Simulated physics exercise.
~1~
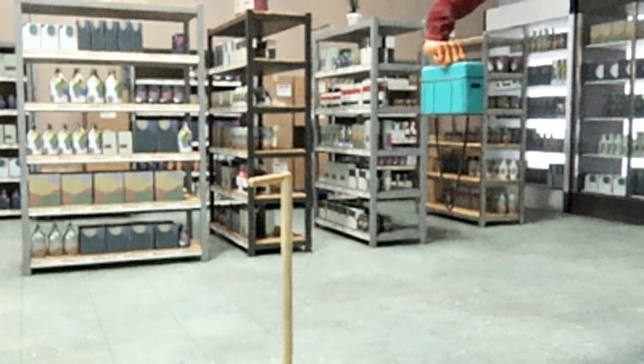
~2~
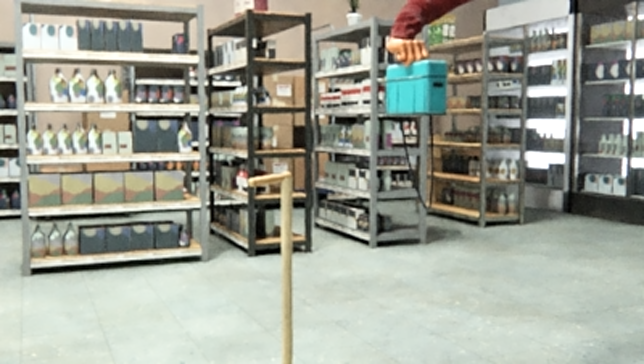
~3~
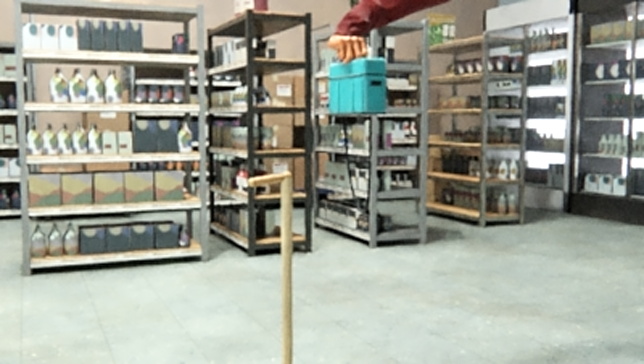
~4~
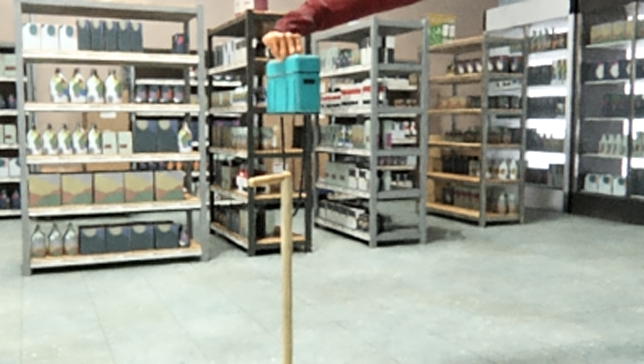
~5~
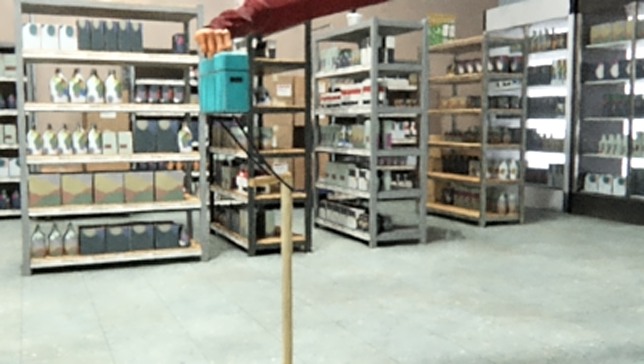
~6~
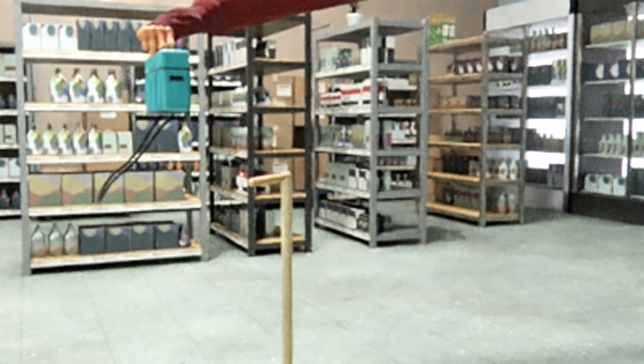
Shop with stocked shelves, a red-sleeved hand carrying a turquoise case leftward over a wooden post, its dangling cord loop passing clear.
